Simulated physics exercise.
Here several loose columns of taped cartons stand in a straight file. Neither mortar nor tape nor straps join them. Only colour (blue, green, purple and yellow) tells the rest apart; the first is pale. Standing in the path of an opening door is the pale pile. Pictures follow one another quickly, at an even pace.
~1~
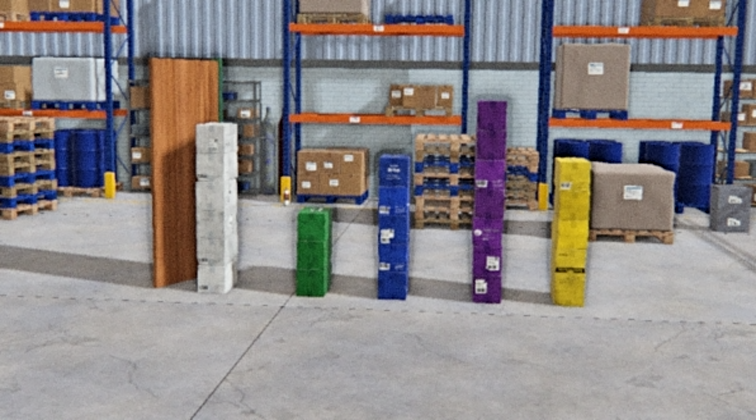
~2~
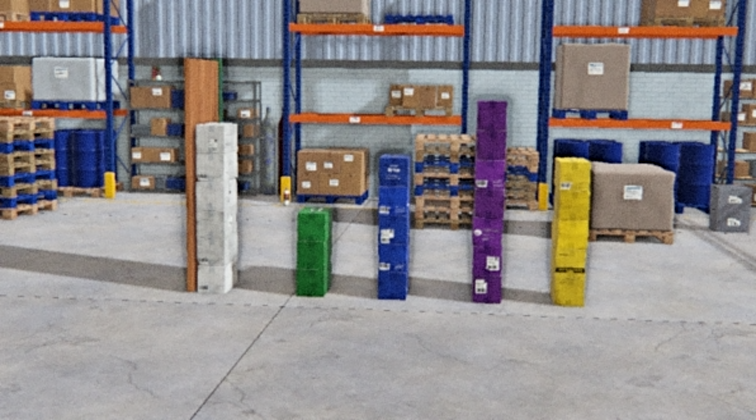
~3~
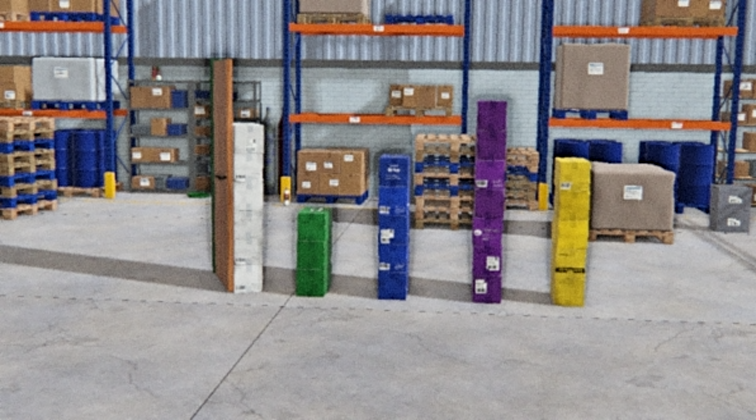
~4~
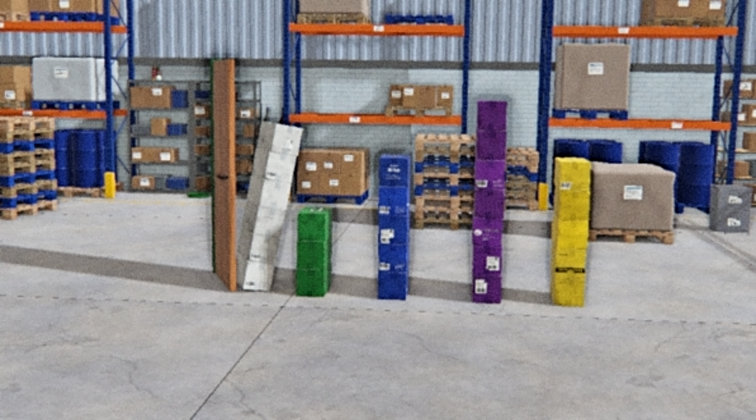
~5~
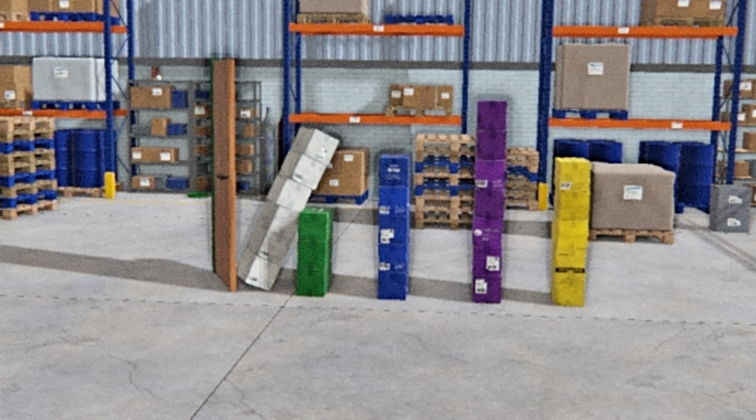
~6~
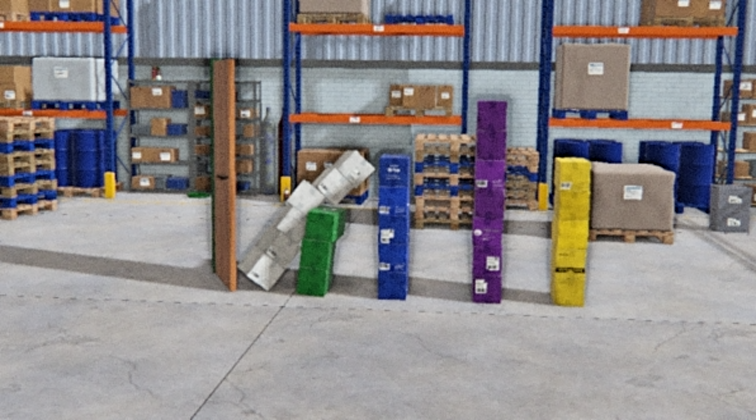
A tall brown door stands at the left of a warehouse seen from the front at a slight height, with racks of cartons, pallets and blue drums behind. Five carton columns run left to right across the grey floor: white, short green, blue, tall purple and yellow. The door swings round into the white column, which shifts, leans rightward and bends over the green one, whose top tilts slightly, while the camera stays still.
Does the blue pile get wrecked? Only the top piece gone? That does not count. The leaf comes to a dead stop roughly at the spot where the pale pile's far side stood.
No, it survives.
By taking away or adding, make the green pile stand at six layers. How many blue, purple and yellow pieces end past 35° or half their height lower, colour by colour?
Per pile, blue = 4, purple = 6, yellow = 5.
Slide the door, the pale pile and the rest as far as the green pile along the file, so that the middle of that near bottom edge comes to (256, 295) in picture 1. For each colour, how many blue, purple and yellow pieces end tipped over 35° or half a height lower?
The count comes out as blue 0, purple 0 and yellow 0.
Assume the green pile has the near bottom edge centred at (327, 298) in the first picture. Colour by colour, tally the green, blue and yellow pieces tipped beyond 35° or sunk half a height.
I'd expect green at 0, blue at 0 and yellow at 0.
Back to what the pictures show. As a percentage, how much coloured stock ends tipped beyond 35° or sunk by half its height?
About 15 % of them.
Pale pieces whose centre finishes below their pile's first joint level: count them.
I make it 6 all told.
Soon after the last picture, 6 of the pale pile down; none of the 5 blue cartons down (0 of 20 in all colours); top blue carton unmoved; top green carton leaning a little.
A little later, 6 of the pale pile down; none of the 5 blue cartons down (0 of 20 in all colours); top blue carton unmoved; top green carton leaning well over.
At rest, 6 of the pale pile down; none of the 5 blue cartons down (3 of 20 in all colours); top blue carton unmoved; top green carton leaning well over, a little lower. As the last picture would show them, middles, top blue carton near (397, 170), top green carton near (363, 234).
